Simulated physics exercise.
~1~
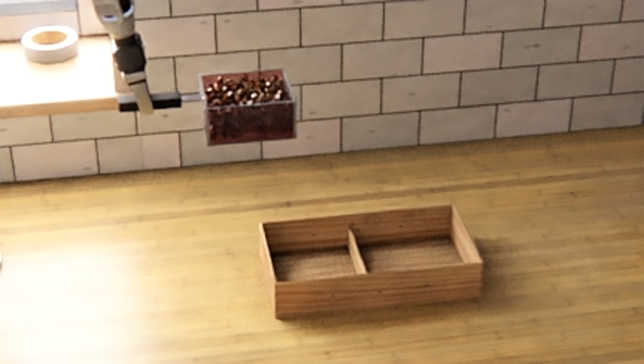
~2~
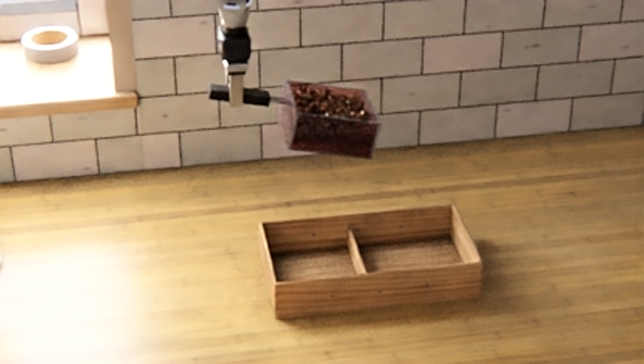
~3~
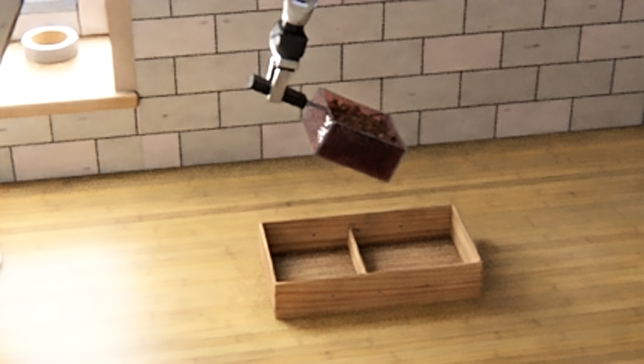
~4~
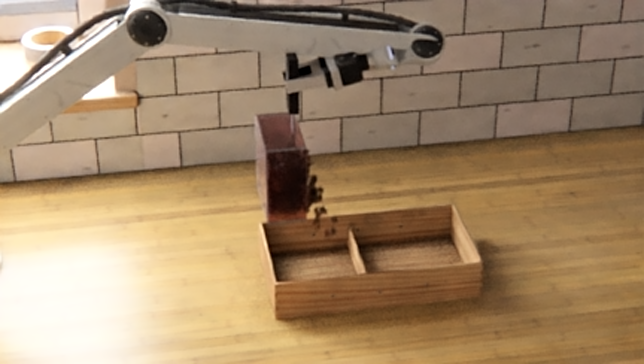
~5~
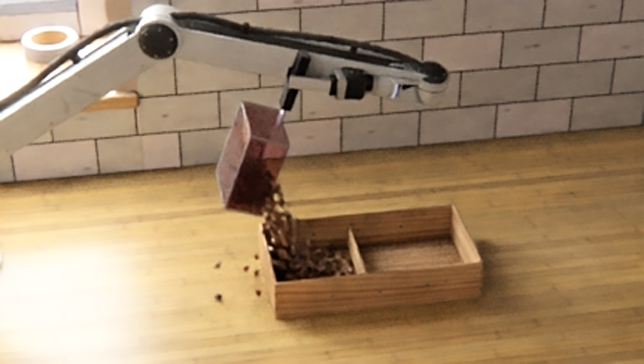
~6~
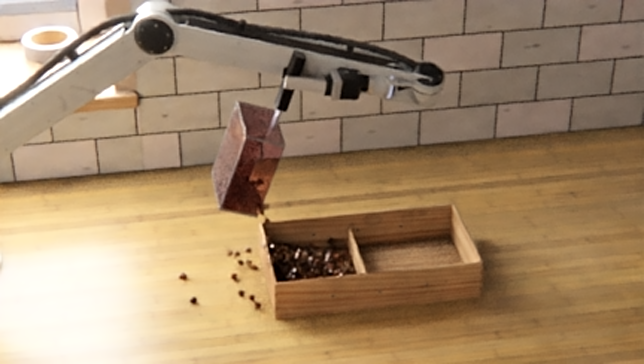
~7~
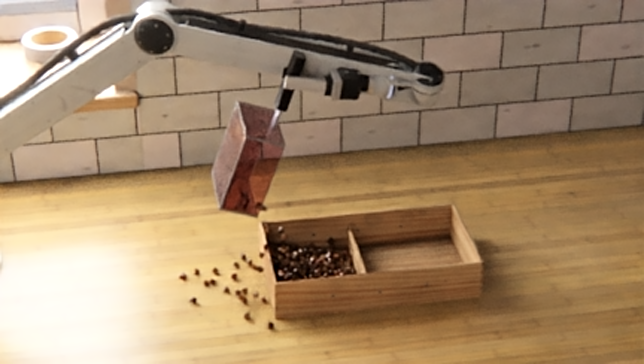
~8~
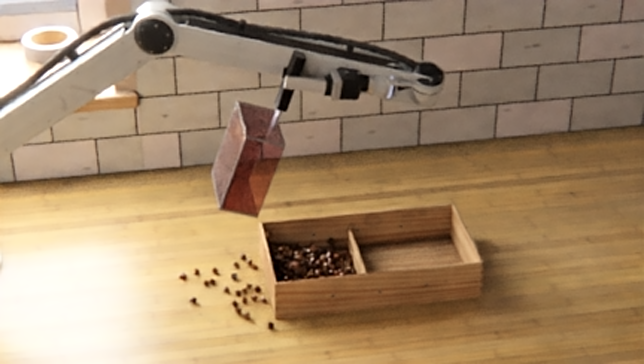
On a wooden counter, a robot arm tips brown pellets into a divided tray, spilling some.
